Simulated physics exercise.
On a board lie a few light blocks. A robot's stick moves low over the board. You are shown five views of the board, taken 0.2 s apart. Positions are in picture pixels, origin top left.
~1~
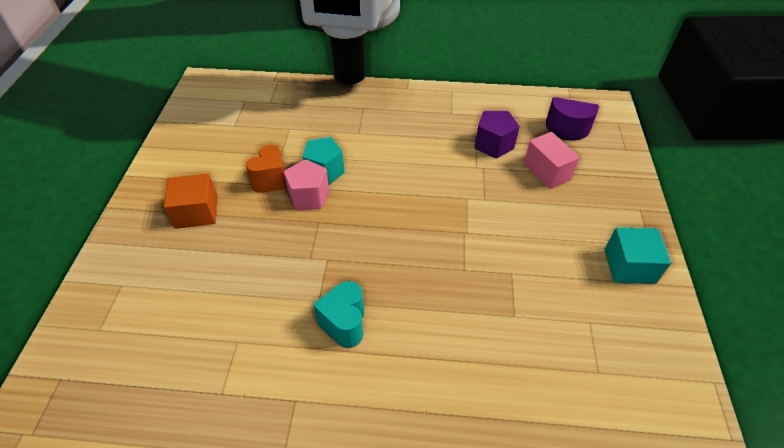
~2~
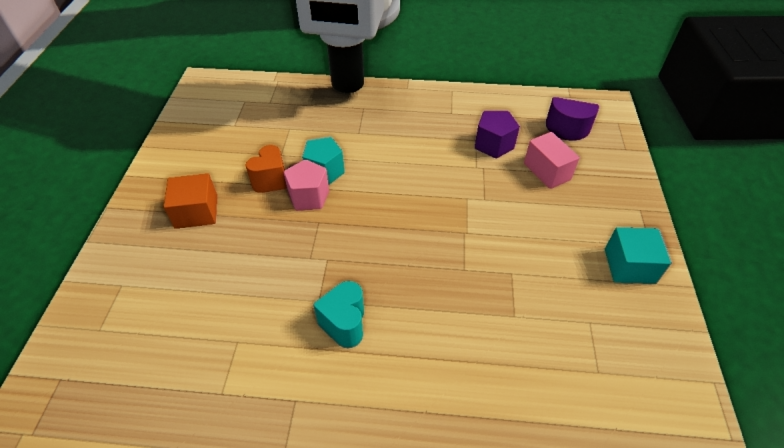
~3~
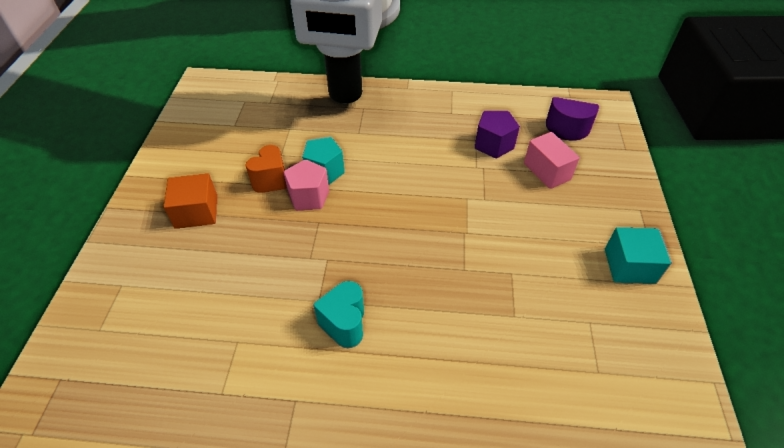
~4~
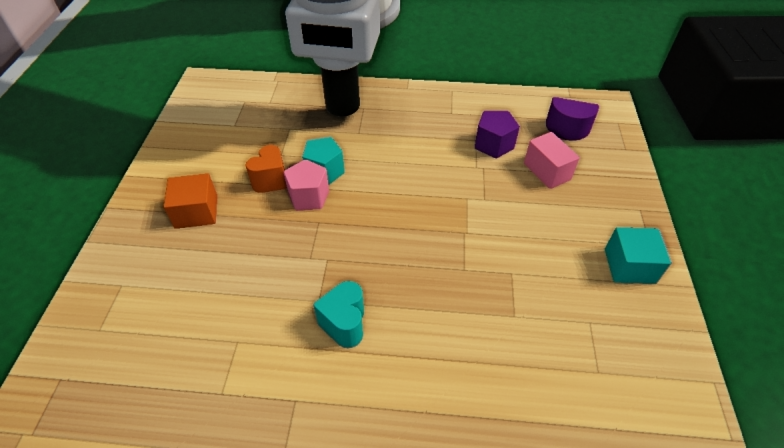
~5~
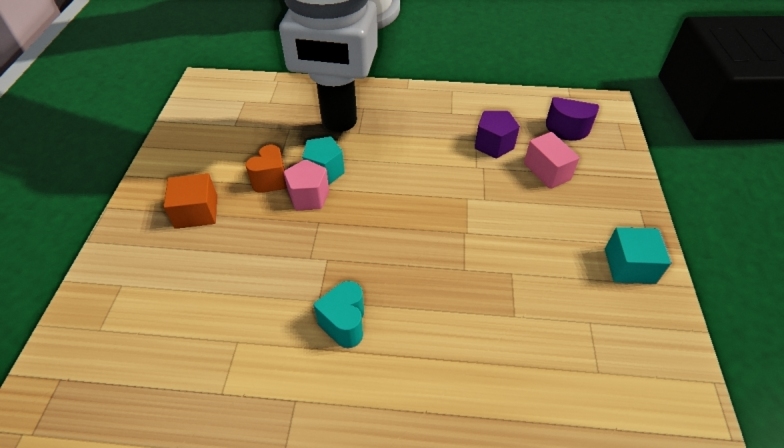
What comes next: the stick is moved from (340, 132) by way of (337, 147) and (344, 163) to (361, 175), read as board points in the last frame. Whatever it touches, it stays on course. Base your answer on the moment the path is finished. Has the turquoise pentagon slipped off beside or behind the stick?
Yes, that is what happens.
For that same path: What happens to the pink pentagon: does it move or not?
The result: It moves.
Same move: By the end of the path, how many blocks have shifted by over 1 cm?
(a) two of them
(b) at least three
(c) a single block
a: Two of them.
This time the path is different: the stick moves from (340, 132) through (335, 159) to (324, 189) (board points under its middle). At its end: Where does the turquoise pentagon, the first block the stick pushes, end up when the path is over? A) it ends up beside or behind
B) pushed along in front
I choose B.
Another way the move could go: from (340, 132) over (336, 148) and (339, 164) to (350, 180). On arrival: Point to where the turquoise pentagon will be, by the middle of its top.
The centre of its top will be at (322, 179).
On the path given first. Halfway along, stick (338, 146); pink pentagon (299, 181); turquoise pentagon (319, 158), turned 10° clockwise.
At the end, stick (360, 165); orange heart block still; pink pentagon (293, 187), turned 25° clockwise; turquoise pentagon (329, 171), turned 50° clockwise.
